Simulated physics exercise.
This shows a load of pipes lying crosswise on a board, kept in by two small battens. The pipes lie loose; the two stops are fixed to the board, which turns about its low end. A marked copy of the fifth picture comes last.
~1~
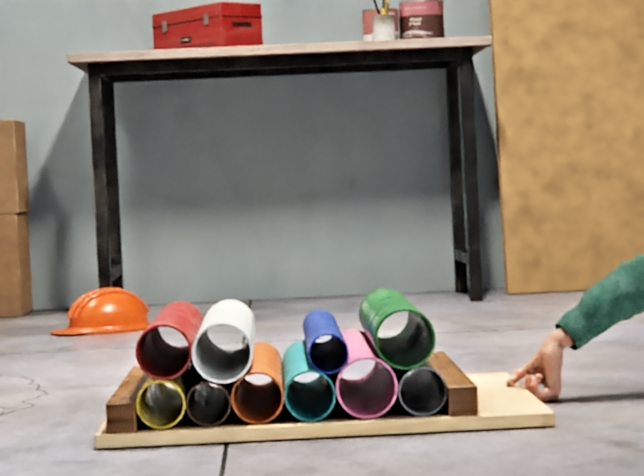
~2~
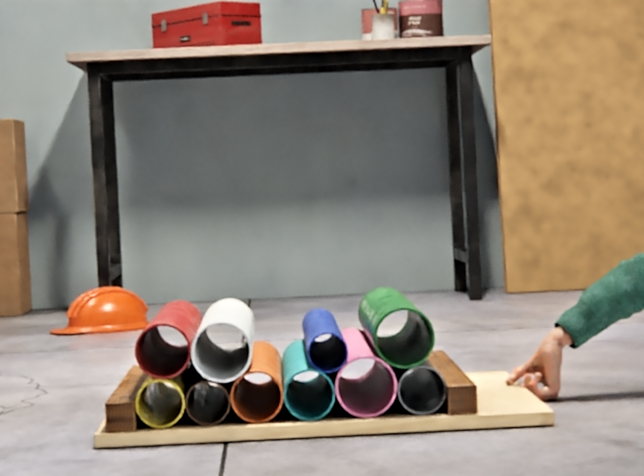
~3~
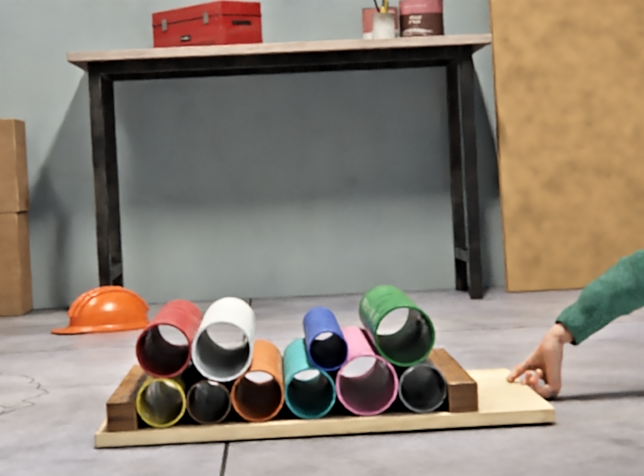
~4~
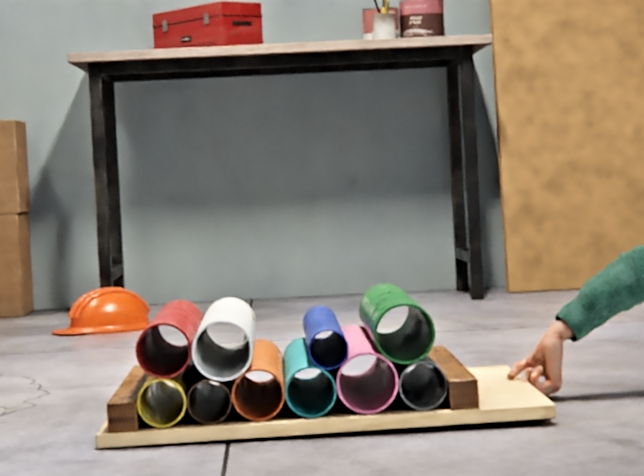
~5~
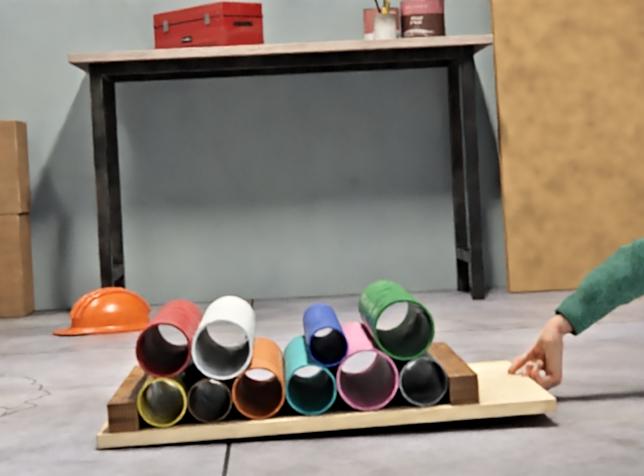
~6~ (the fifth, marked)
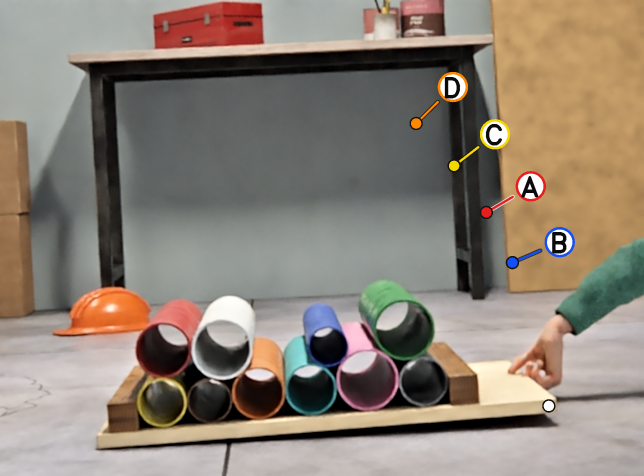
On a workshop floor, a hand in a green sleeve slightly raised the right end of a board holding a stack of colourful pipes between two wooden battens, while the pipes stayed nestled together.
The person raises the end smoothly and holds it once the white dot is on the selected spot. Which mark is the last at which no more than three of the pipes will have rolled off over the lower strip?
No higher than C.
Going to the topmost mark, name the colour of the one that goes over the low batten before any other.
First is the red one.
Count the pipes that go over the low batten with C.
The count is three.
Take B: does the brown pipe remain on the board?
The brown pipe: Yes.
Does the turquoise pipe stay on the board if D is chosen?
The turquoise pipe: Yes.
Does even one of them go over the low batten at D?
At D: Yes.
On the marked copy, A at (486, 212); B at (512, 263); C at (454, 166); D at (416, 124); the white dot at (549, 406).
With C. Early on, board at 19°.
Further on, board at 35°.
At the end, board at 35°, three over the low batten (white, blue, red).
As for the rest, A three over the low batten (white, blue, red); B two over the low batten (white, red); D four over the low batten (white, blue, green, red).
